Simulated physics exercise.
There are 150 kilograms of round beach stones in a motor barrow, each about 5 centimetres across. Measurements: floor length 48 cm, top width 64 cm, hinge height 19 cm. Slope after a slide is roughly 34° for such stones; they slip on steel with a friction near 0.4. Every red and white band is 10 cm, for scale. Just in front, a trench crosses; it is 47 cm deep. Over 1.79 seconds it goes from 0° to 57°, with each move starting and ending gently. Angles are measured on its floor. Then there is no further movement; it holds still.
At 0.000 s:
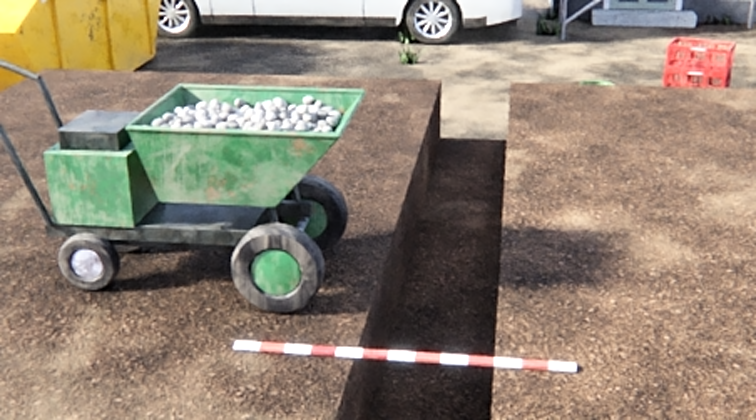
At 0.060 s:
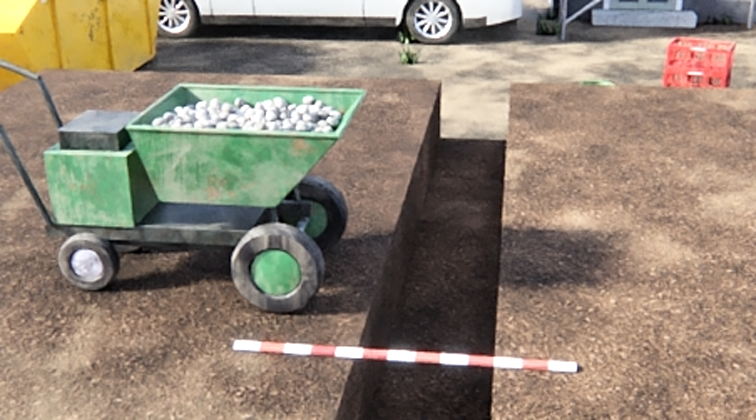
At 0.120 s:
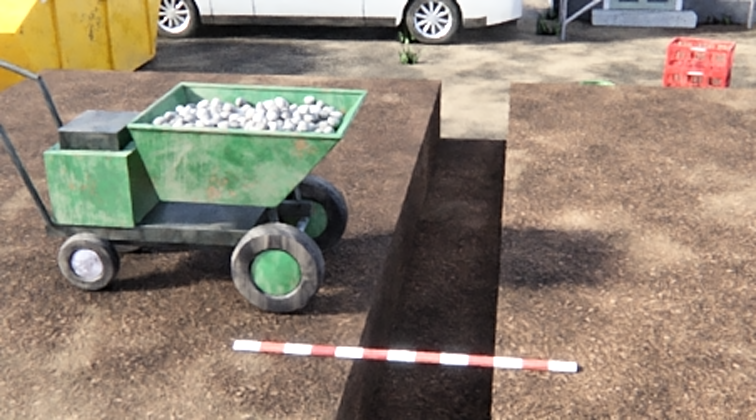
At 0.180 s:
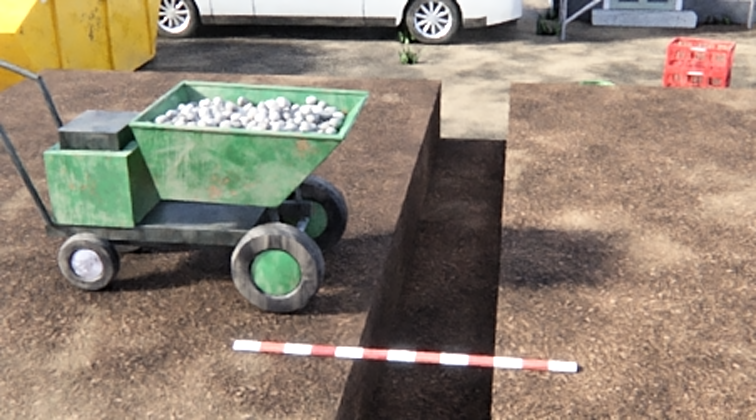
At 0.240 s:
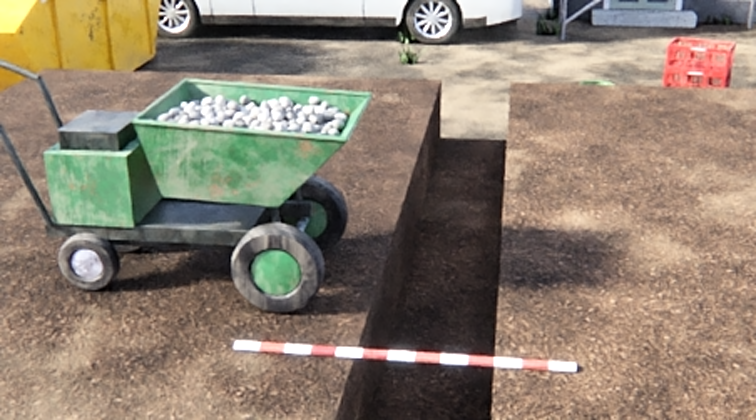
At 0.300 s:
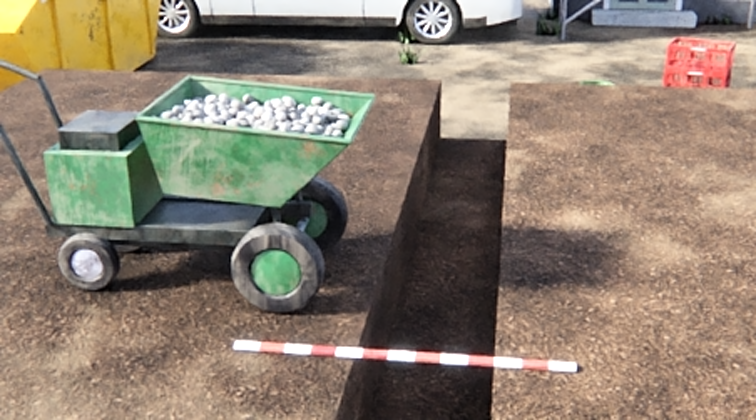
A green skip full of pale stones tilts very slightly toward the trench beside it.
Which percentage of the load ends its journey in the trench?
Roughly 68 per cent.
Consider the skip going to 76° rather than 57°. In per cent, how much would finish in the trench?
About 90%.
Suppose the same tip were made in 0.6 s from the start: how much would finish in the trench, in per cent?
With that timing, about 50 per cent.
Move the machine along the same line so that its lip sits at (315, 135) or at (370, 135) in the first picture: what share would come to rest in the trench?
First spot about 80, second spot about 50 per cent.
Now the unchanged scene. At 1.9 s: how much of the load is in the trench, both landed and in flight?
Around 20 per cent of it, at that instant.
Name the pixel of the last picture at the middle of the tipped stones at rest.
Near (463, 371).
After 1.3 s the floor is at 48°; 100 % in the skip; the foremost stones are at (431, 207).
After 1.9 s the floor is at 57°; 76 % in the skip, 22 % in the trench, 3 % past the trench; the foremost stones are at (534, 294).
After 2.2 s the floor is at 57°; 53 % in the skip, 35 % in the trench, 12 % past the trench; the foremost stones are at (601, 303).
After 4.2 s the floor is at 57°; 18 % in the skip, 68 % in the trench, 14 % past the trench; the foremost stones are at (632, 282).
